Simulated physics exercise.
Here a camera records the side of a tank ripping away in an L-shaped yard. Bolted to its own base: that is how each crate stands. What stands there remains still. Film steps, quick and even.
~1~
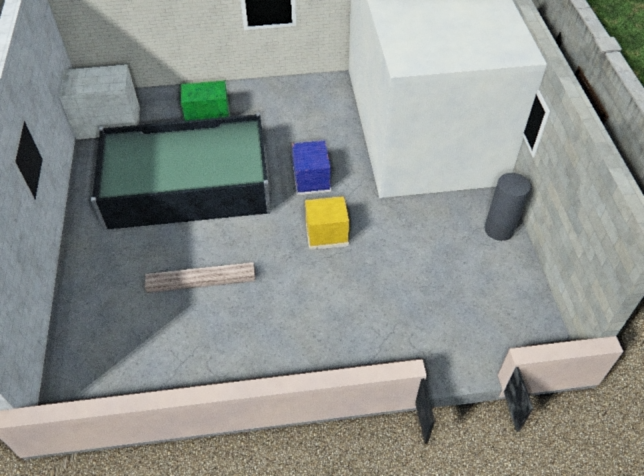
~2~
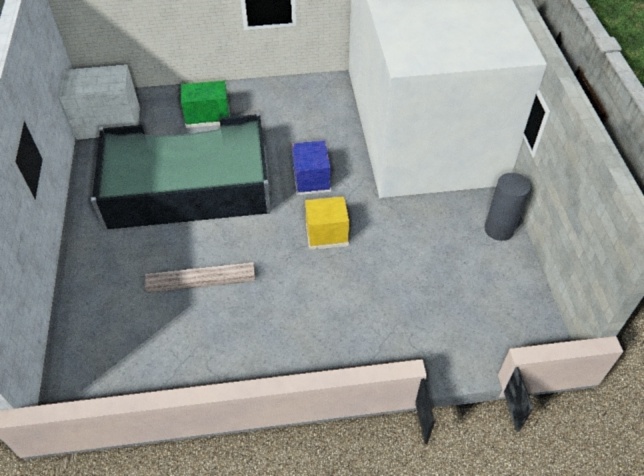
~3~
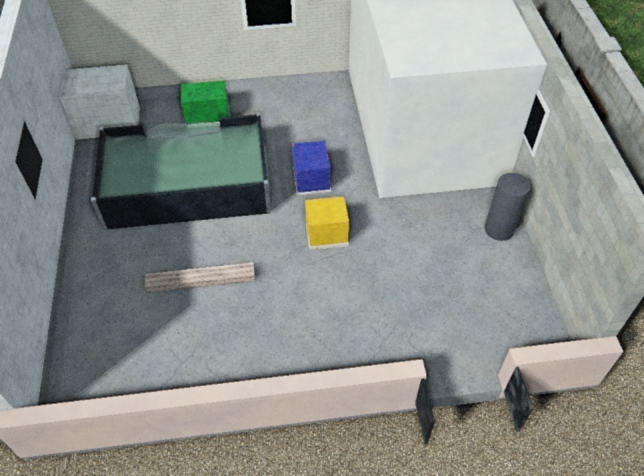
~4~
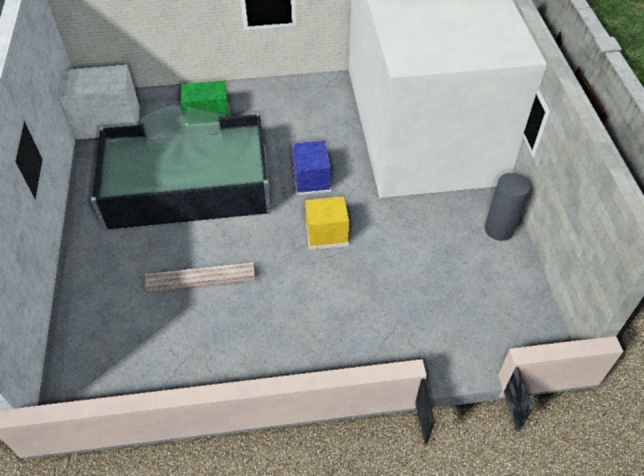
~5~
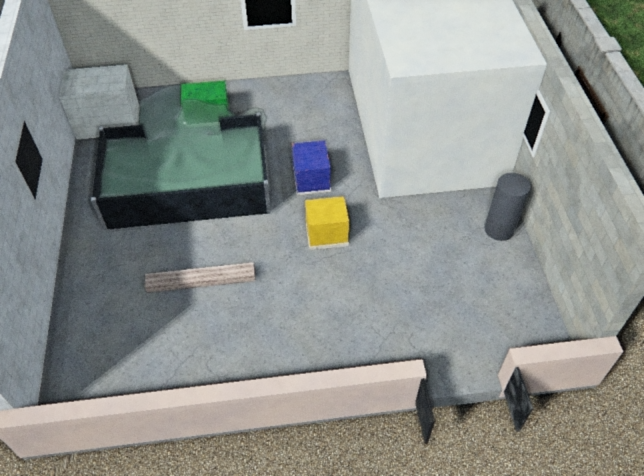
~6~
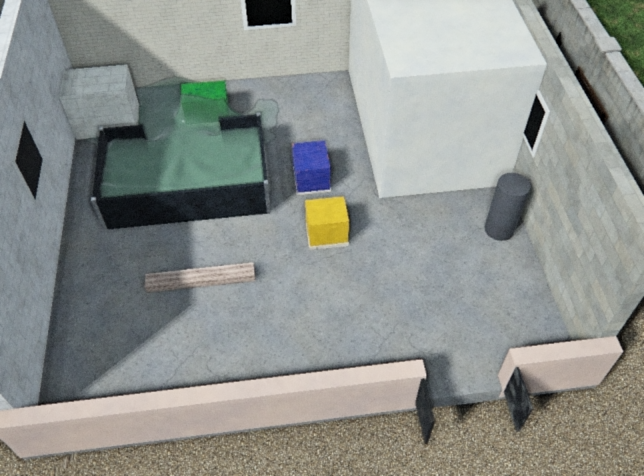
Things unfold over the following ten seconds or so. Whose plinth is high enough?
In the end green crate: A wet one, blue crate: A wet one, yellow crate: A wet one.
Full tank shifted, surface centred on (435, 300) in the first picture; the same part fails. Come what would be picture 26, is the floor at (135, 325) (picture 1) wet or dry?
That spot: Bare.
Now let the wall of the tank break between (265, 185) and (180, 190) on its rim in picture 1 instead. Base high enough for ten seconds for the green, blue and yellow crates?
Going through them, the green is never reached, the blue gets reached and the yellow gets reached.
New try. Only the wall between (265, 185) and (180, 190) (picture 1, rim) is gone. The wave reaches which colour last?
That would be the green-painted one.
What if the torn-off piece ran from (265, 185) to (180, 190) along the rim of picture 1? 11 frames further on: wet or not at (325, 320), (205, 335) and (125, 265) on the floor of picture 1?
Order as asked: Swamped, swamped, swamped.
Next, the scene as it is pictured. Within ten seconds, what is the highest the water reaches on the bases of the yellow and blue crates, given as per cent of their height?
The first reaches around 170 in a hundred, the second around 450.
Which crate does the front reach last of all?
Crate: The yellow one.
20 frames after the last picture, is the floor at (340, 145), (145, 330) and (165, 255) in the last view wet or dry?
Going through them one by one, the first is waterlogged, the second spared and the third spared.
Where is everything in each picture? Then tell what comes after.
In the first frame, still water in the water tank at (182, 159).
In the second frame, water pours out on the water tank's far side and has run to a hidden place.
In the third frame, water pours out on the water tank's far side and has run to a hidden place.
In the fourth frame, water pours out on the water tank's far side and has run to (163, 109).
In the fifth frame, the front is at (173, 87), out from the gap on the water tank's far side.
In the sixth frame, the front is at (143, 87), out from the gap on the water tank's far side.
A moment on, water covers 20 % of the floor; the green crate water round its plinth, the blue crate water round its plinth, the yellow crate not reached.
Next, water covers 30 % of the floor; the green crate water round its plinth, the blue crate water round its plinth, the yellow crate not reached.
Then, water covers 40 % of the floor; the green crate water round its plinth, the blue crate water round its plinth, the yellow crate water round its plinth.
Later, water covers 70 % of the floor; the green crate water round its plinth, the blue crate water round its plinth, the yellow crate water round its plinth.
In the end, water covers 90 % of the floor; the green crate was topped, the blue crate was topped, the yellow crate was topped.
